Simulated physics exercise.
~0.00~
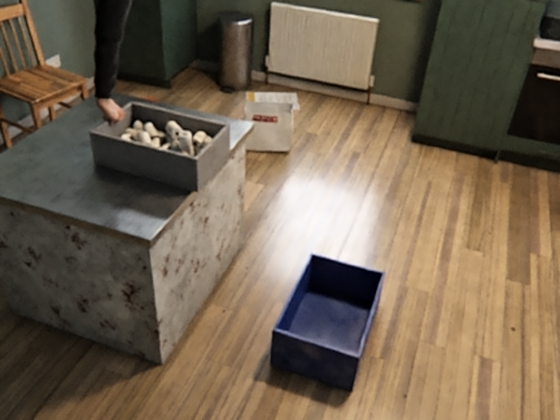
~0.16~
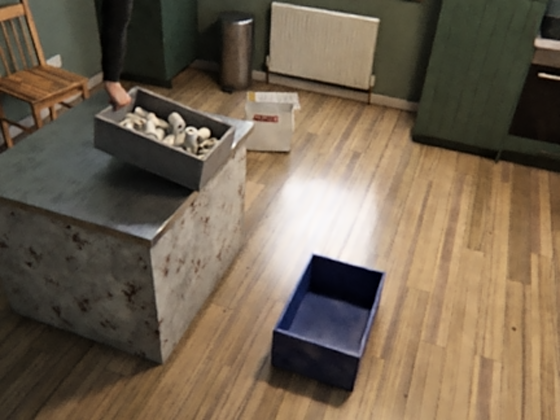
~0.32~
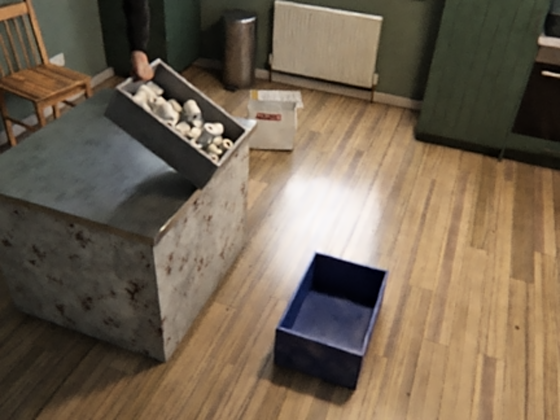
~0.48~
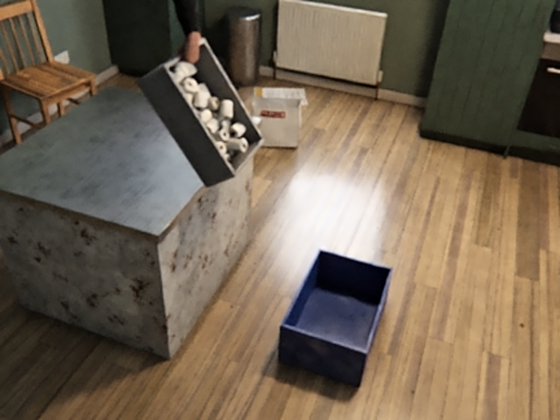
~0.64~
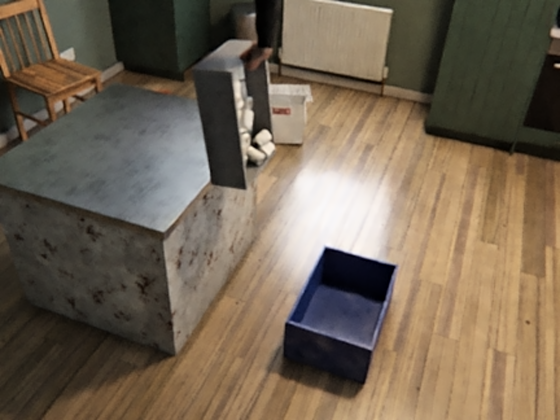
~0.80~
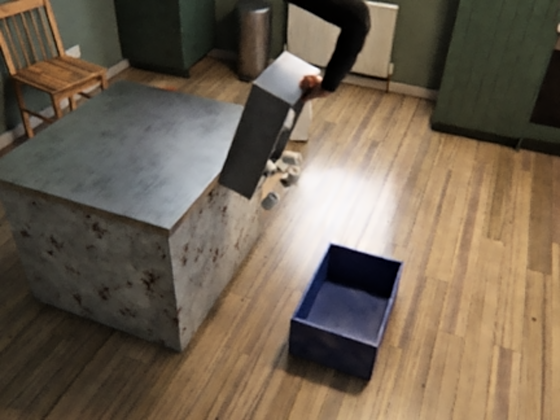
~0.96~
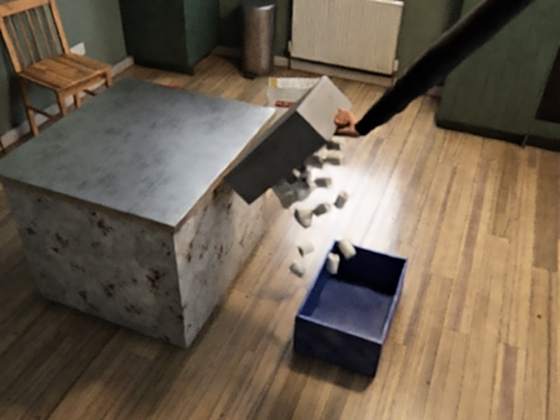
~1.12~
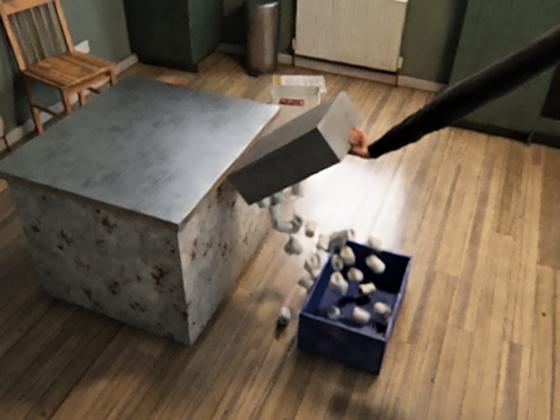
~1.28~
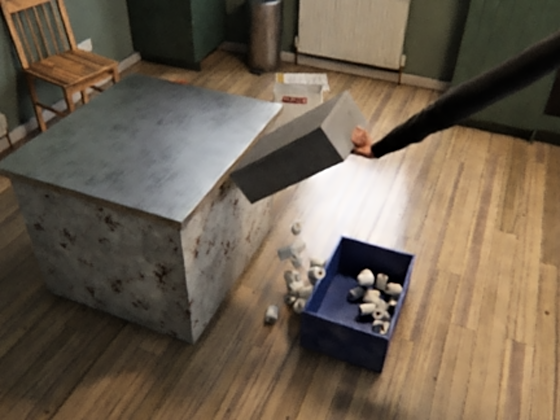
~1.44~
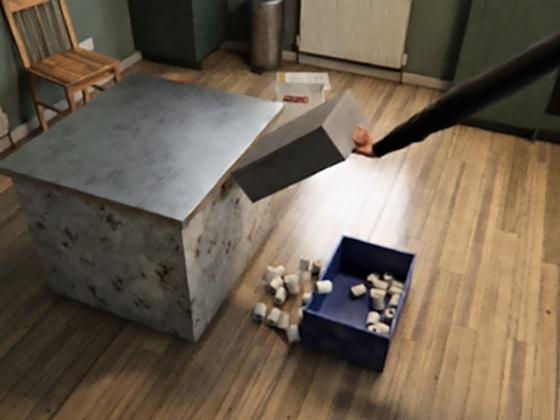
Small white rolls tumbling from a grey box tipped by an arm over a bench, half landing in a blue trough, half on the floor.
